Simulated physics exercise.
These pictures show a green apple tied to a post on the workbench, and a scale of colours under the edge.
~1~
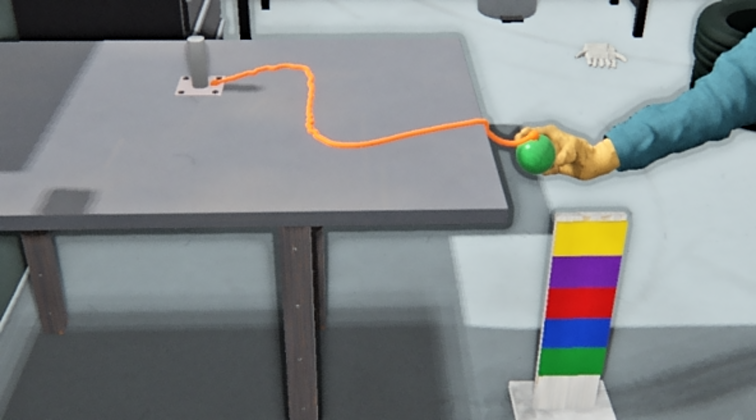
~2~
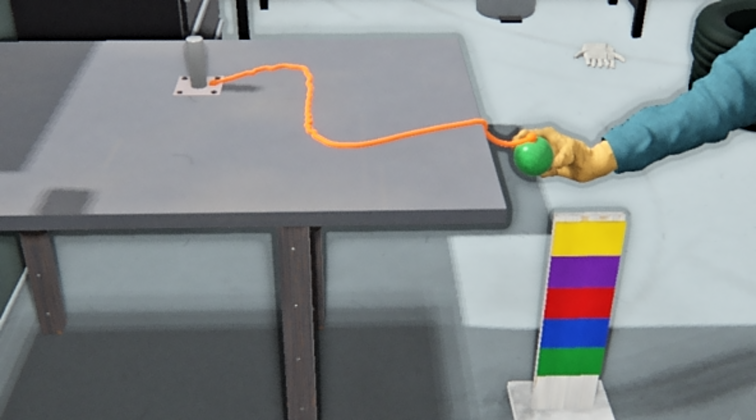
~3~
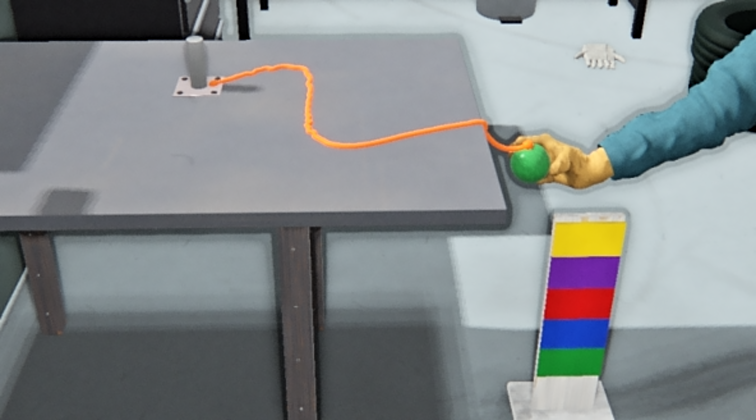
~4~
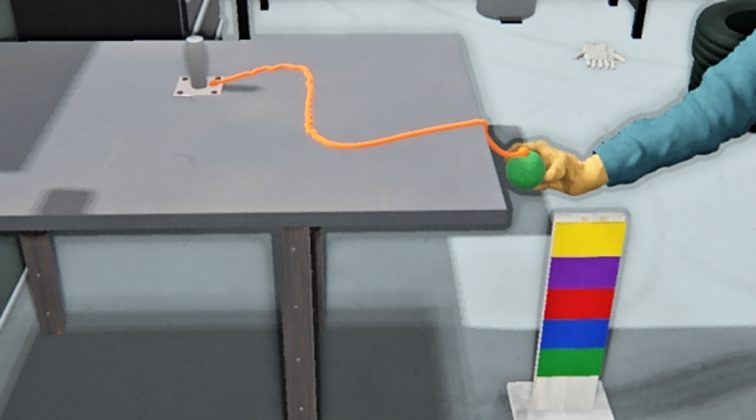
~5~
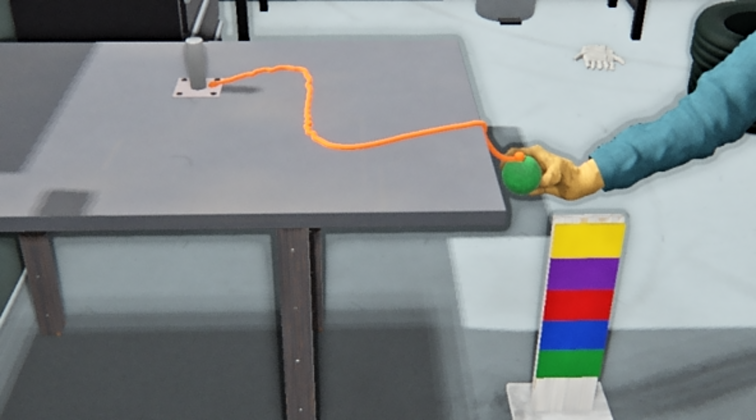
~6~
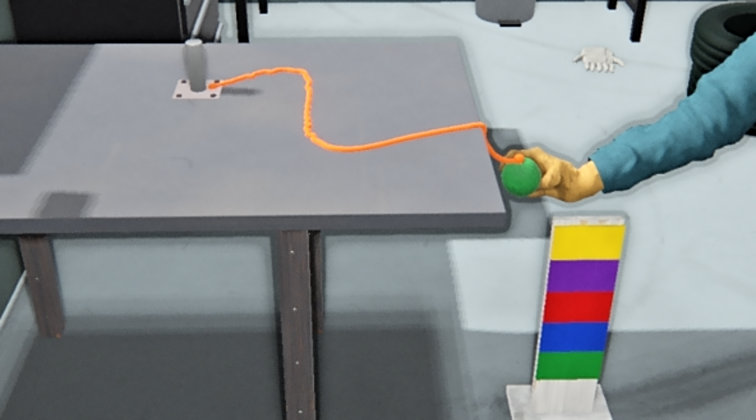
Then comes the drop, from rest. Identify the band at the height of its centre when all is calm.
Its centre is at blue.
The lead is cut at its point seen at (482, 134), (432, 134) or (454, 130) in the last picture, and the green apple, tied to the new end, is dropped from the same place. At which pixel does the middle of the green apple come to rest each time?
Well, that gives around (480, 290) the first time, (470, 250) the next and (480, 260) the last.
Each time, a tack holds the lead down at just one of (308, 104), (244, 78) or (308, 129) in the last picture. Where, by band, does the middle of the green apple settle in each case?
Taking them in turn: Purple; blue; yellow.
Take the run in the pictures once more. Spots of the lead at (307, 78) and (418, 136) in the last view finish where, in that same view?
End: (334, 97) and then (464, 210).
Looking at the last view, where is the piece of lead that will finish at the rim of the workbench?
It's near (314, 136) in the last picture.
Soon after, apple near (427, 292); level with blue.
Then, apple near (479, 327); level with blue.
At rest, apple near (456, 318); level with blue. The lead holds its middle at blue.
